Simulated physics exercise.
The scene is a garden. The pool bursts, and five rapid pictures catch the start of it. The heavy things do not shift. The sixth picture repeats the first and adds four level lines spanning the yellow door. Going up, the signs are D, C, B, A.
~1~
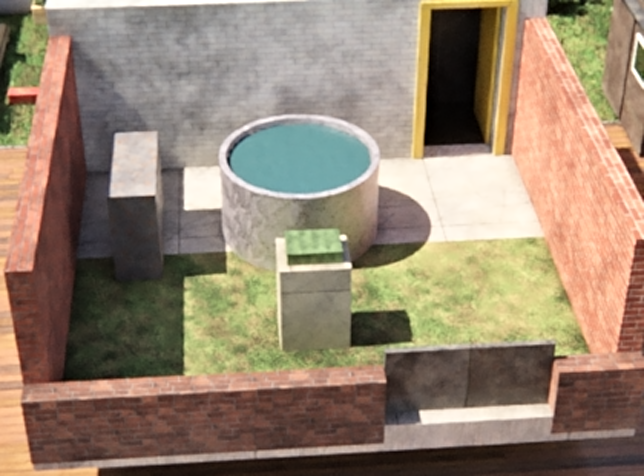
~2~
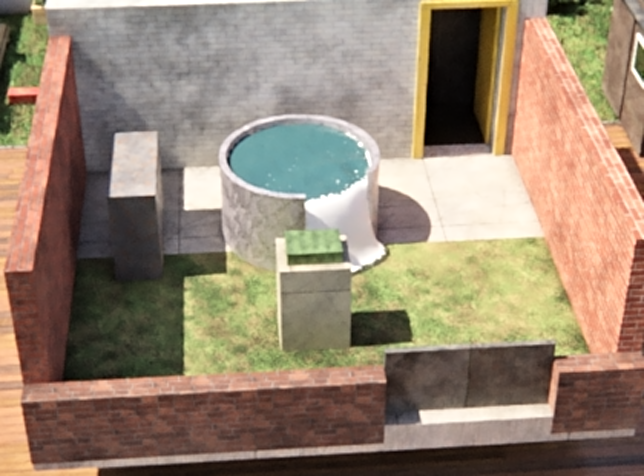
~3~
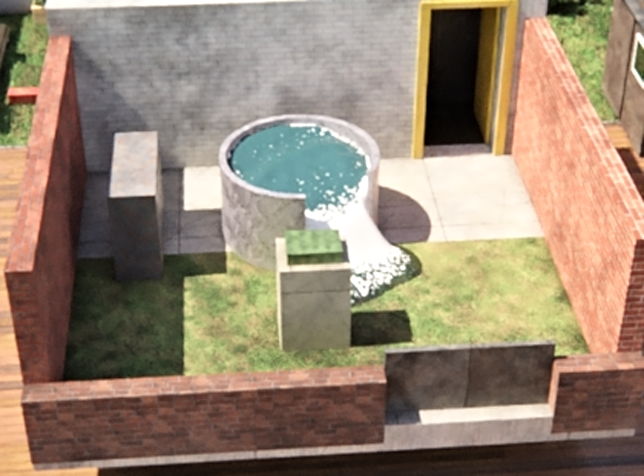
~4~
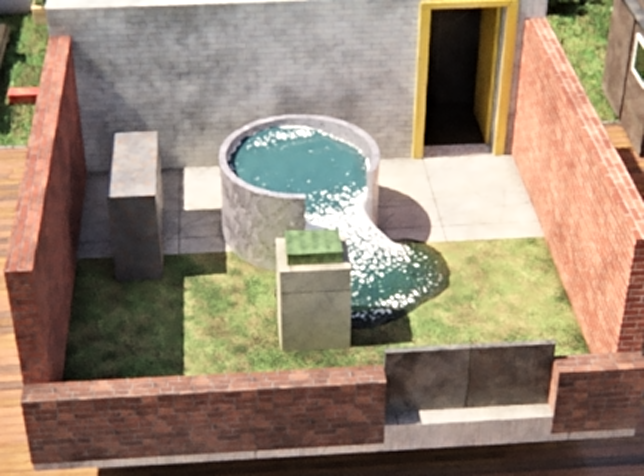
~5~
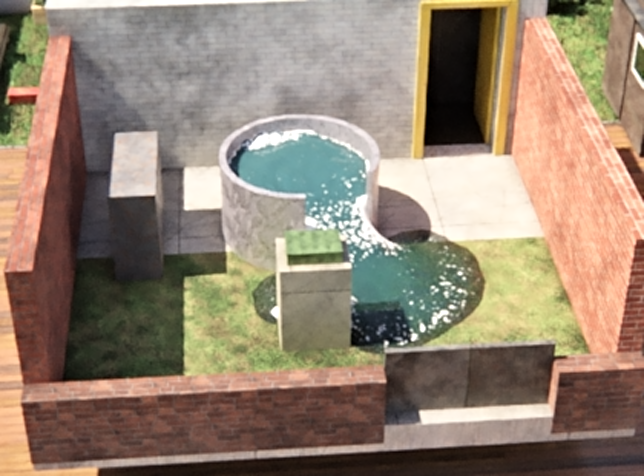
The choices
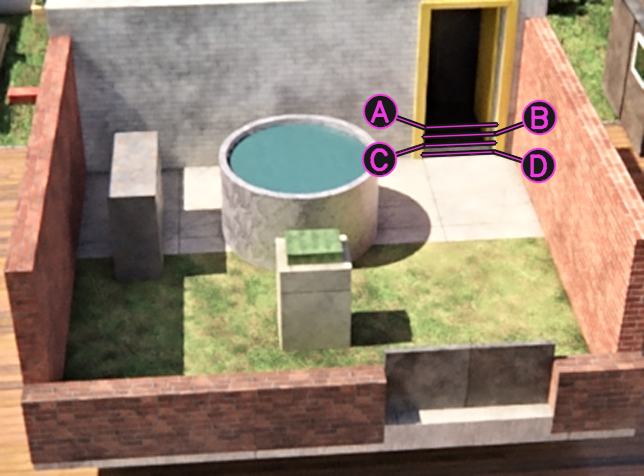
The clip opens on a walled garden where teal water sits still in a round stone pool near a yellow doorway. Water then pours through the pool's front right side in a white, foamy rush, landing on the grass and spreading into a widening dark puddle around the grass-topped block.
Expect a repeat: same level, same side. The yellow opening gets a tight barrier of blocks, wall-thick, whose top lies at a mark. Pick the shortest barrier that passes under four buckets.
Take C.
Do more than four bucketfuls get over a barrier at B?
No, that is safe.
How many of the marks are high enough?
Three of them.
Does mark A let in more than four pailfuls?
No, that is safe.
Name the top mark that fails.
Here it is mark D.
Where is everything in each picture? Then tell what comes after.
Water in the pool at rest, its middle at (299, 160); foot of the yellow doorway at (458, 156); shut gate at (469, 356), in the first frame.
Front seen at (372, 247), 1 % of the ground wet, in the second frame.
Front seen at (414, 269), 4 % of the ground wet, in the third frame.
Front seen at (440, 285), 8 % of the ground wet, in the fourth frame.
Front seen at (419, 340), 14 % of the ground wet, in the fifth frame.
On the marked copy, A at (460, 126); B at (459, 135); C at (459, 144); D at (458, 153); from the bottom up D, C, B, A.
With A, nothing gets over.
With B, nothing gets over.
With C, a splash gets over, under a bucket.
With D, some 15 bucketfuls get in.
